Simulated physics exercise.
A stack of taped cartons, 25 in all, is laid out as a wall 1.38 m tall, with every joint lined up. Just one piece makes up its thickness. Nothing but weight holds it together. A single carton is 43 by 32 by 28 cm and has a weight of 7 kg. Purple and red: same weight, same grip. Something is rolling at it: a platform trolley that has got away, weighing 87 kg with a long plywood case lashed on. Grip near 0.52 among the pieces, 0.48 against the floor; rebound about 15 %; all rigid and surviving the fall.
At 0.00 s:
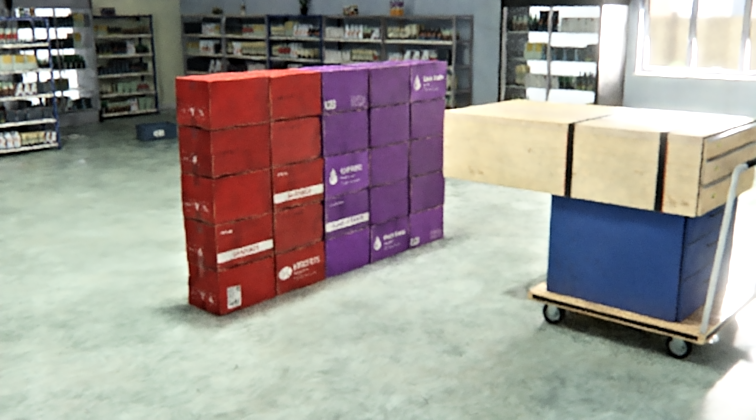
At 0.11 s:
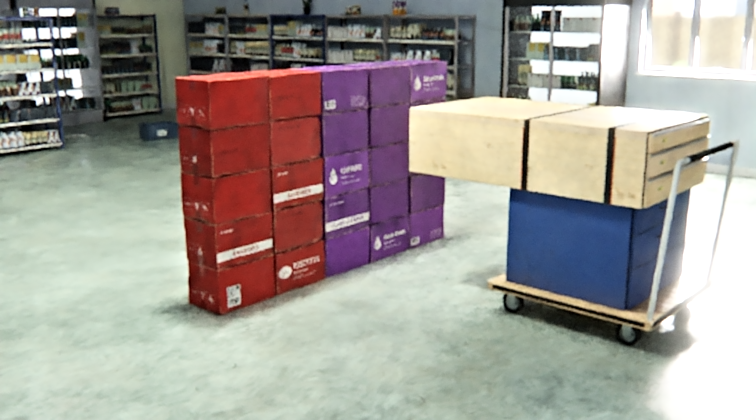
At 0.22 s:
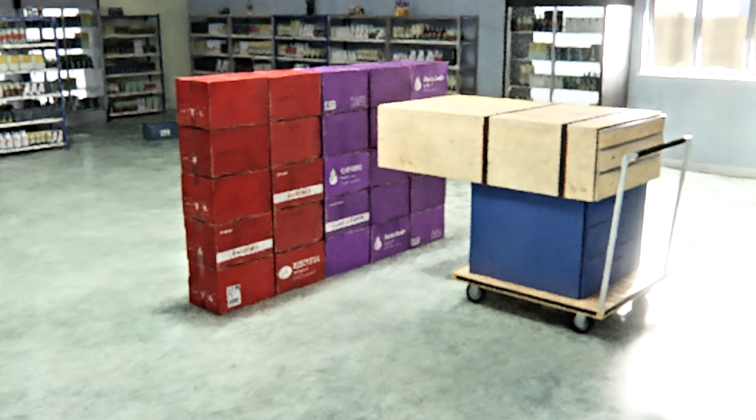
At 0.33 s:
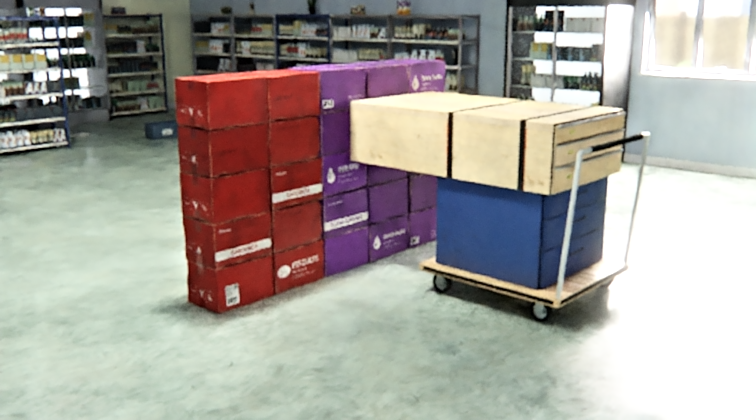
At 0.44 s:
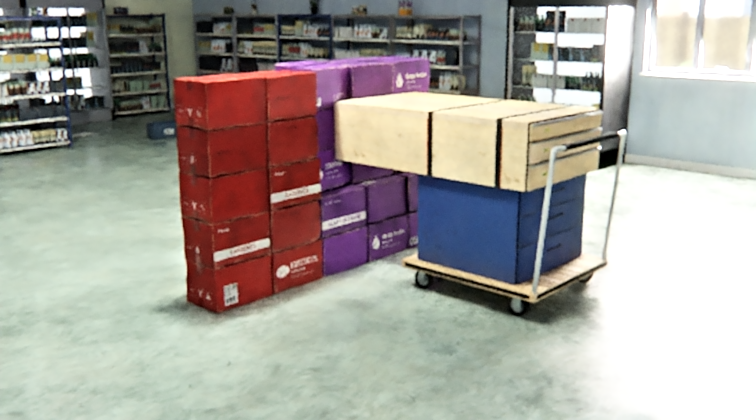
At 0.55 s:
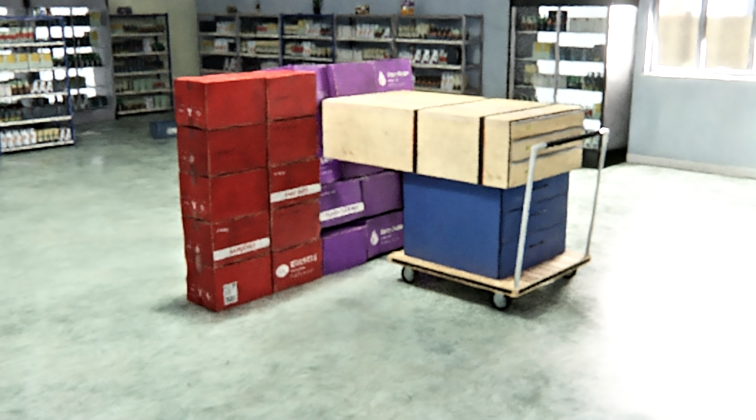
A loaded platform trolley, carrying a long pale wooden crate on a blue box, rolls leftward across the floor toward a neatly stacked wall of red and purple cartons. The crate's end meets the purple section and pushes into it, shoving cartons back and out of line while the red ones barely shift.
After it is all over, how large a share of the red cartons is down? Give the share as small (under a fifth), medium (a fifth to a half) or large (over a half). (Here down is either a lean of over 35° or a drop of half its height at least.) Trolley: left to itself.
The share is small.
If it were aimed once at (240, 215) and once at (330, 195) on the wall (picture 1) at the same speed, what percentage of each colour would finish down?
You'd get purple at 0 followed by 50, and red at 80 followed by 40 percent.
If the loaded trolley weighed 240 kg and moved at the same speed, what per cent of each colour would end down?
That would leave purple at 60 and red at 0 per cent.
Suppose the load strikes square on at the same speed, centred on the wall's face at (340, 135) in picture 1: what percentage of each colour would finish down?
Result - purple: 50 %; red: 40 %.
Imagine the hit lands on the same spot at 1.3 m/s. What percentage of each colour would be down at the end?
Result - purple: 100%; red: 0%.
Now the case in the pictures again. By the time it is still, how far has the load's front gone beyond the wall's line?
Rest position: Approx. 70 centimetres beyond.
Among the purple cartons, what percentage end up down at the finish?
Taking the purple group, 70 in a hundred end up down.
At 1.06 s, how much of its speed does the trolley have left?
Roughly 0.4 m/s.
After 0.66 s, load 37 cm past the wall's line, still rolling; none of the 10 red cartons down (0 of 25 in all colours); top red carton unmoved; top purple carton leaning 27°, 9 cm lower.
After 0.84 s, load 53 cm past the wall's line, still rolling; none of the 10 red cartons down (11 of 25 in all colours); top red carton unmoved; top purple carton leaning 59°, 41 cm lower.
After 1.06 s, load 68 cm past the wall's line, still rolling; none of the 10 red cartons down (11 of 25 in all colours); top red carton unmoved; top purple carton on its side.
At rest (1.8 s), load 72 cm past the wall's line, stopped; none of the 10 red cartons down (11 of 25 in all colours); top red carton unmoved; top purple carton on its side. That is 0 per cent. As the last picture would show them, middles, top red carton near (220, 101), top purple carton near (295, 193).
